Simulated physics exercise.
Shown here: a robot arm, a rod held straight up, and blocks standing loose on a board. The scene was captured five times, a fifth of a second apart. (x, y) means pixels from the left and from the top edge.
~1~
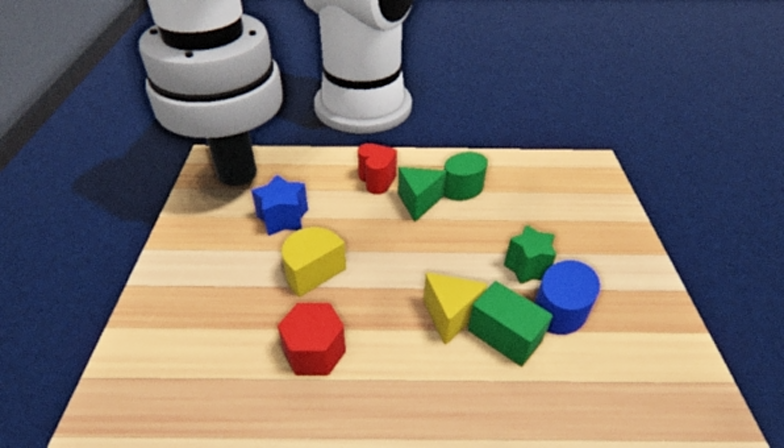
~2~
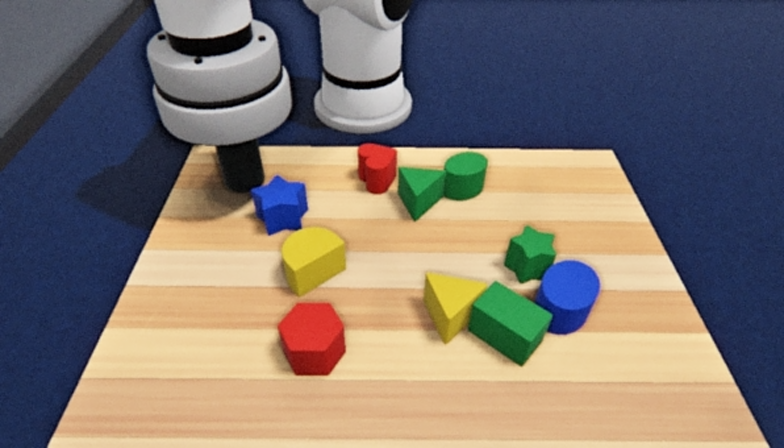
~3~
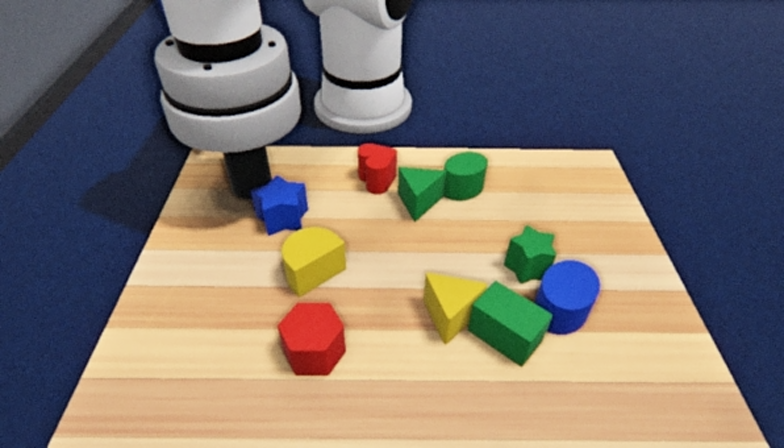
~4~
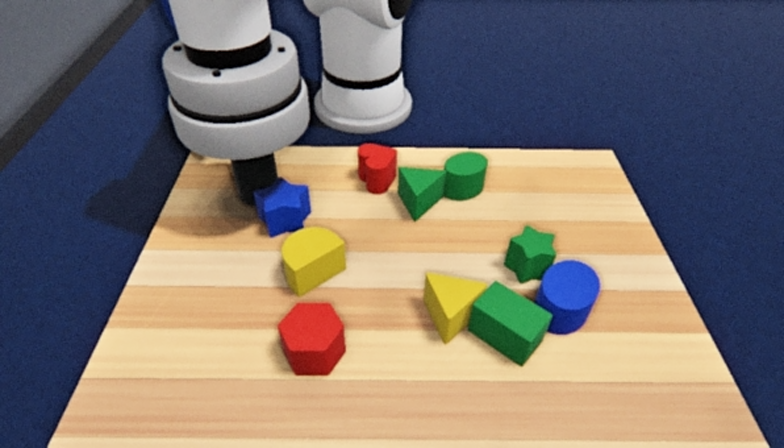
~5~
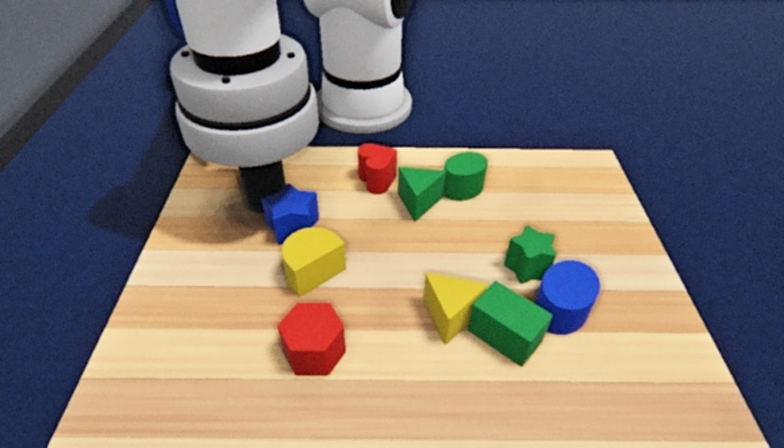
A robot arm's dark rod moves slightly right and nearer, nudging the blue star a little.
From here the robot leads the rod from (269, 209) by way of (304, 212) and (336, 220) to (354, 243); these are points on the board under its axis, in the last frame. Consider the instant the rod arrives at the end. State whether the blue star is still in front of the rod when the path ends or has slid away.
Kept ahead.
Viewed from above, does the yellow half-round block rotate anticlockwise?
I expect not.
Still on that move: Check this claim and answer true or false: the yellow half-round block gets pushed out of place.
The claim holds.
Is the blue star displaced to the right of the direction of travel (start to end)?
The answer is yes.
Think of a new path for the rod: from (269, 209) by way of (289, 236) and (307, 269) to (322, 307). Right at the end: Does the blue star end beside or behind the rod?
Yes, that is how it ends up.
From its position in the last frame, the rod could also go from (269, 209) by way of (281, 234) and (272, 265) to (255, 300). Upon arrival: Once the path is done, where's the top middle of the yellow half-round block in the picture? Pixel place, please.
The spot you're after is about (343, 275) in the image.
What follows on the original path. One third of the way, rod at (304, 204); blue star at (316, 210), turned 20° clockwise.
Two thirds of the way, rod at (337, 213); blue star at (341, 223), turned 40° clockwise; yellow half-round block at (309, 251), turned 15° clockwise.
At the end, rod at (353, 235); blue star at (356, 249), turned 50° clockwise; yellow half-round block at (306, 272), turned 55° clockwise; red heart block unmoved.
